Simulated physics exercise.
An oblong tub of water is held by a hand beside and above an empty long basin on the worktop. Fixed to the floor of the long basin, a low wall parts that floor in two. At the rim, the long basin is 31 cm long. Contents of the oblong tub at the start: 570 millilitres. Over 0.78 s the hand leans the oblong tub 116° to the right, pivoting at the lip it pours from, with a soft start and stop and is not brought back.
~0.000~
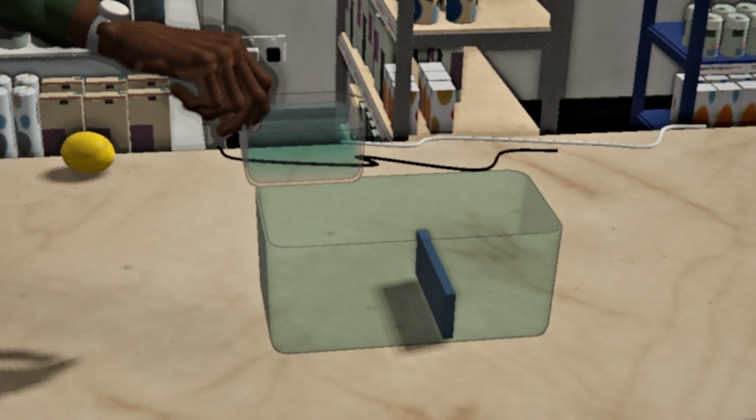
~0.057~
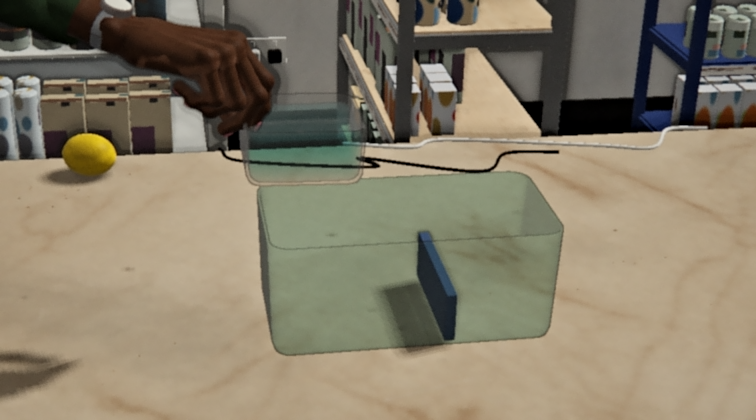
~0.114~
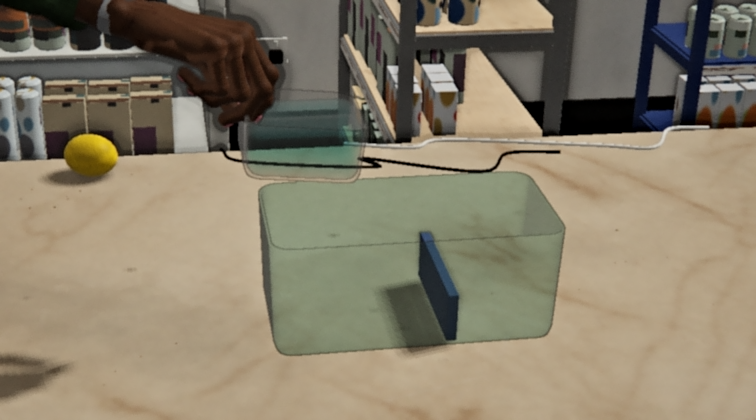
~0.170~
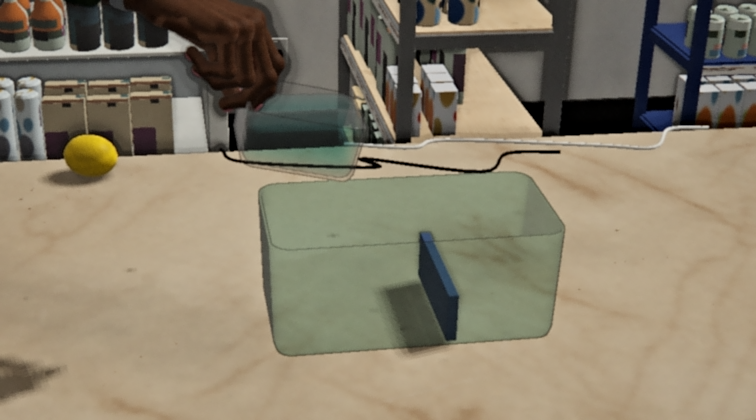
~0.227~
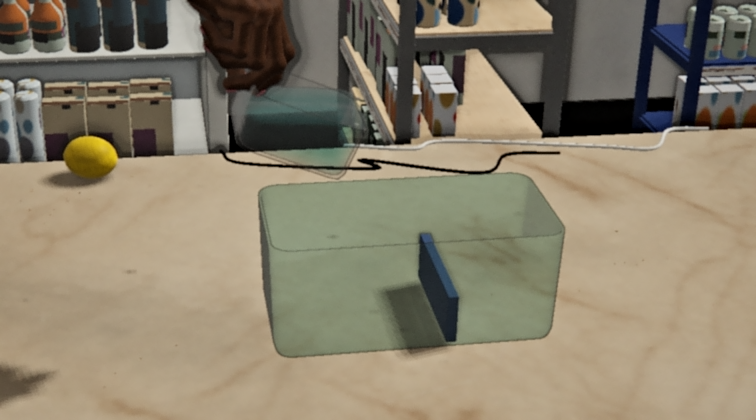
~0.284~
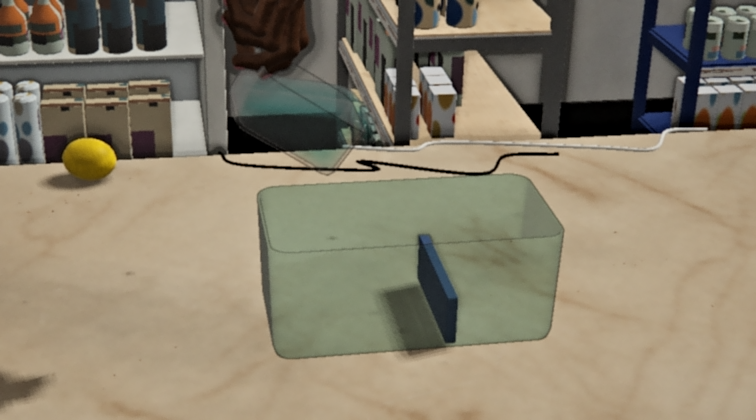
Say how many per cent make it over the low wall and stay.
About 67 per cent makes it over and stays.
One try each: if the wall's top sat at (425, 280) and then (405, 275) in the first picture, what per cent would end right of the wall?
In order, 65 and 85 per cent.
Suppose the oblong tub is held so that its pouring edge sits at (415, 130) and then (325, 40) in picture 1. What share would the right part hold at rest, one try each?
In order, 85 and 55 per cent.
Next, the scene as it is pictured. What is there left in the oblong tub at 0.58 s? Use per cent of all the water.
About 16 per cent.
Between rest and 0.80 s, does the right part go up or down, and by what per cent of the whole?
It falls by about 7.
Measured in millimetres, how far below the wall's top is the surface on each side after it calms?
The left comes to roughly 50 mm and the right to roughly 32 mm.
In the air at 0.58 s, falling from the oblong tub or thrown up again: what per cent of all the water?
Roughly 54 percent.
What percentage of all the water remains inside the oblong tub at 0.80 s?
Around 0 in a hundred is still there.
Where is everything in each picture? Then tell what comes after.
The first frame shows tilt 0°; pouring edge (358, 112); surface from (243, 122) to (355, 117); the long basin's rim runs from (262, 216) to (544, 201); the wall's top is at (436, 262).
The second frame shows tilt 2°; pouring edge (359, 114); surface from (244, 122) to (356, 117).
The third frame shows tilt 6°; pouring edge (360, 114); surface from (245, 118) to (356, 113).
The fourth frame shows tilt 13°; pouring edge (360, 114); surface from (243, 112) to (358, 108).
The fifth frame shows tilt 23°; pouring edge (359, 116); surface from (240, 102) to (357, 106); 3 per cent is over the edge.
The sixth frame shows tilt 34°; pouring edge (357, 117); surface from (240, 88) to (352, 104); 7 per cent is over the edge.
By 0.58 s the tilt is 99° and 16 per cent is still to pour, 11 is left of the wall and 20 right of it.
By 0.80 s the tilt is 116° and 0 per cent is still to pour, 19 is left of the wall and 74 right of it.
By 1.03 s the tilt is 116° and 0 per cent is still to pour, 31 is left of the wall and 67 right of it.
By 1.28 s the tilt is 116° and 0 per cent is still to pour, 31 is left of the wall and 67 right of it.
At rest 31 per cent lies left of the wall, 67 right of it and 2 outside.
